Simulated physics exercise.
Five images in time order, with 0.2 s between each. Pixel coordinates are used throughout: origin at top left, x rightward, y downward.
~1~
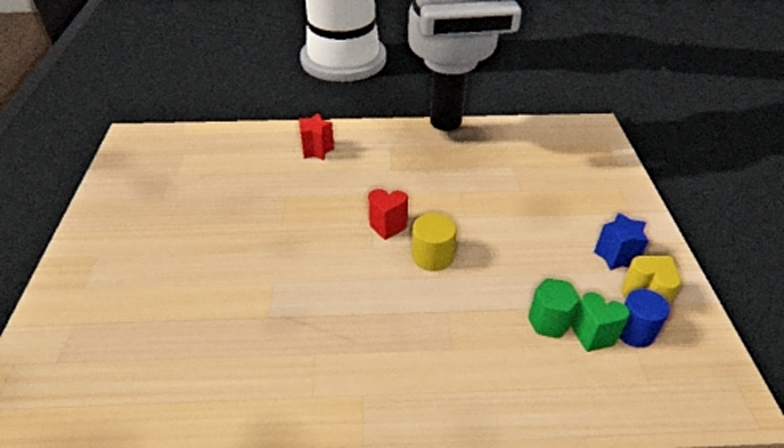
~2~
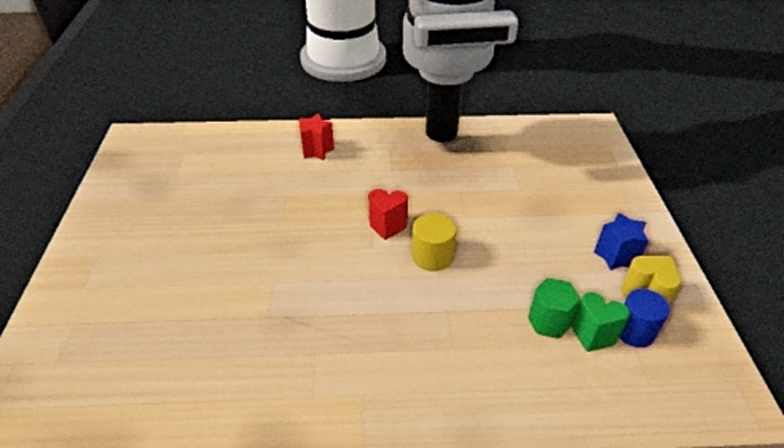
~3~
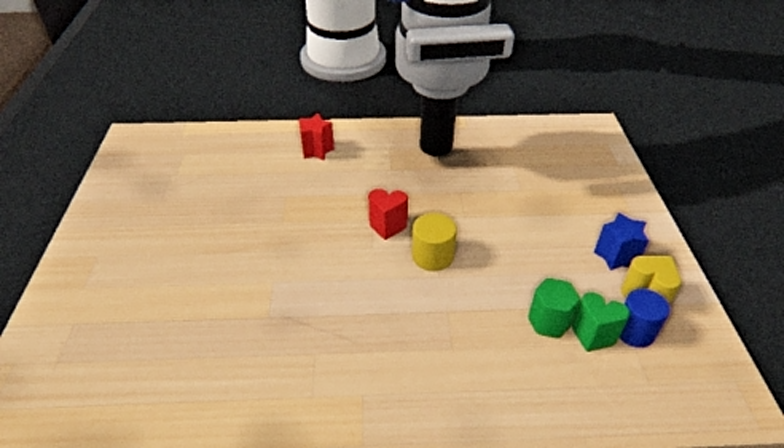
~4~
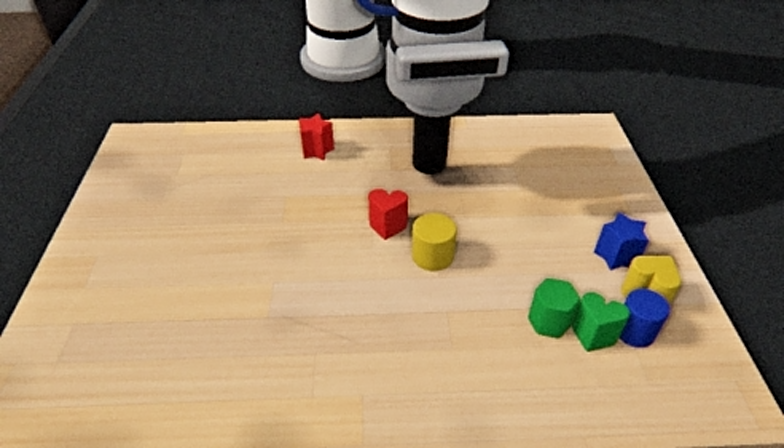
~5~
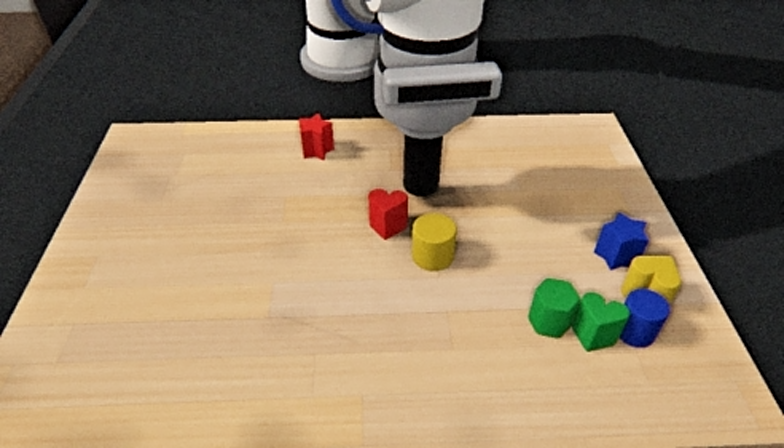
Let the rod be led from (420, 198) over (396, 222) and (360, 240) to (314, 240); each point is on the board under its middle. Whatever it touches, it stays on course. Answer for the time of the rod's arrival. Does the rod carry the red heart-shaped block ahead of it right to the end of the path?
No.
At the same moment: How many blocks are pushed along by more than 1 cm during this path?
It moves one block.
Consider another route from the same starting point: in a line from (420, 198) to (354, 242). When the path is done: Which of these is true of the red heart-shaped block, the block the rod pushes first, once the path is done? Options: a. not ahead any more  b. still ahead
b (still ahead)
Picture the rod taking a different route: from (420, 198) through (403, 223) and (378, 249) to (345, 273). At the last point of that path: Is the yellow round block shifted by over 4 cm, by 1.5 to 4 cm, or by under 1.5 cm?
Distance: Less than 1.5 cm.
On the path given first. One third of the way, rod at (396, 211); red heart-shaped block at (373, 209), turned 40° clockwise.
Two thirds of the way, rod at (359, 229); red heart-shaped block at (335, 230), turned 35° clockwise.
At the end, rod at (312, 229); red heart-shaped block at (314, 236); yellow round block unmoved.
